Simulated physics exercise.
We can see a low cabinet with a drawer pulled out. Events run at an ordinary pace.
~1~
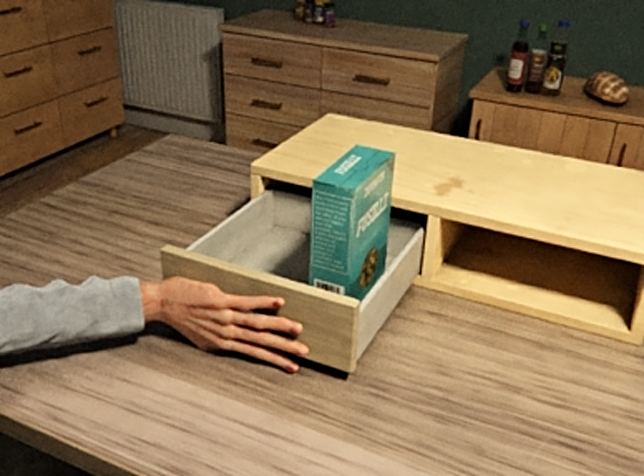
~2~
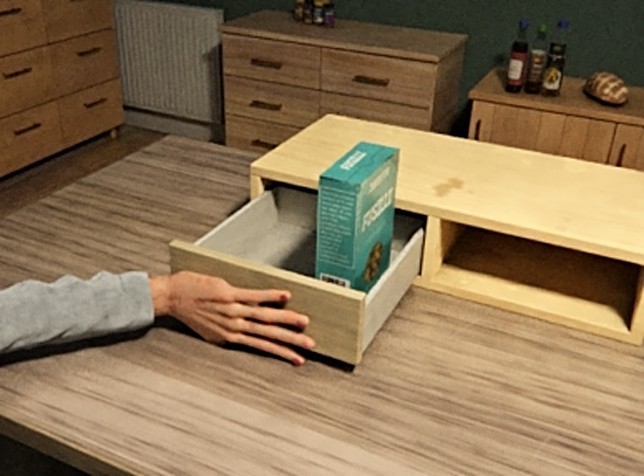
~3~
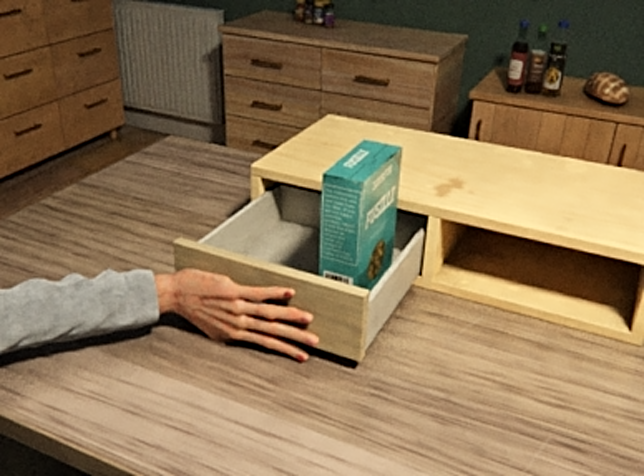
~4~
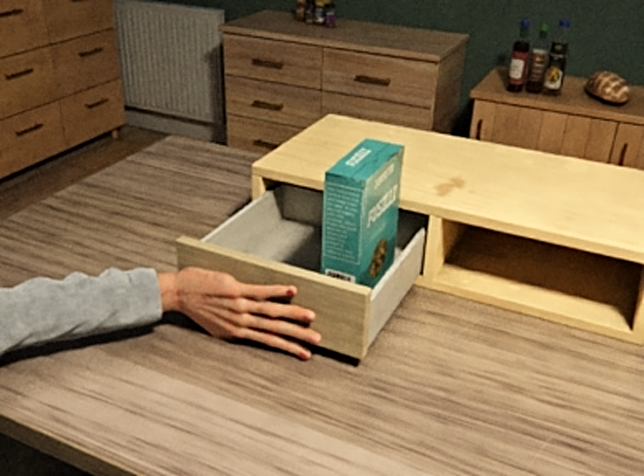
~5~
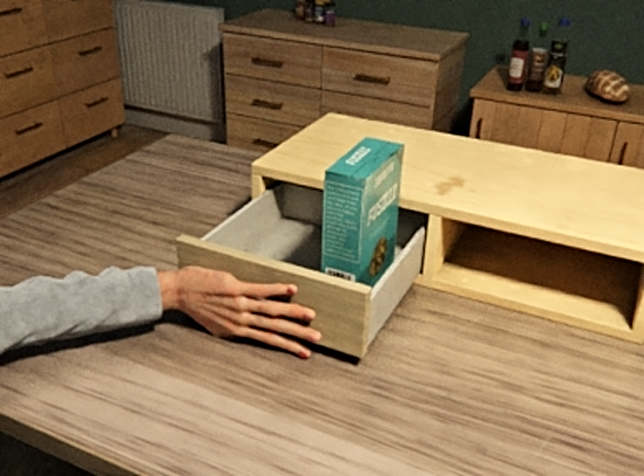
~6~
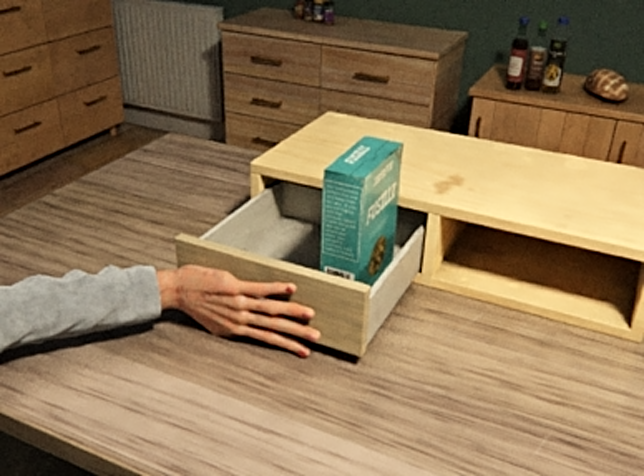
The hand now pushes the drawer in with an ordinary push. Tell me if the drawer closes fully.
Result: Drawer blocked partway.
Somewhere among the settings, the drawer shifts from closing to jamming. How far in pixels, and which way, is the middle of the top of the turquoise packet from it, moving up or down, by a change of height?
Shift approx. 72 px, direction down.
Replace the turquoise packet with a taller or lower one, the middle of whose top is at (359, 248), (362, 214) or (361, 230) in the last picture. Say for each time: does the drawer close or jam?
Lab note - drawer: Fully closed; held open; fully closed.
Then, 0.28 s later than the last frame, drawer starting in.
When it is over, the drawer jams.
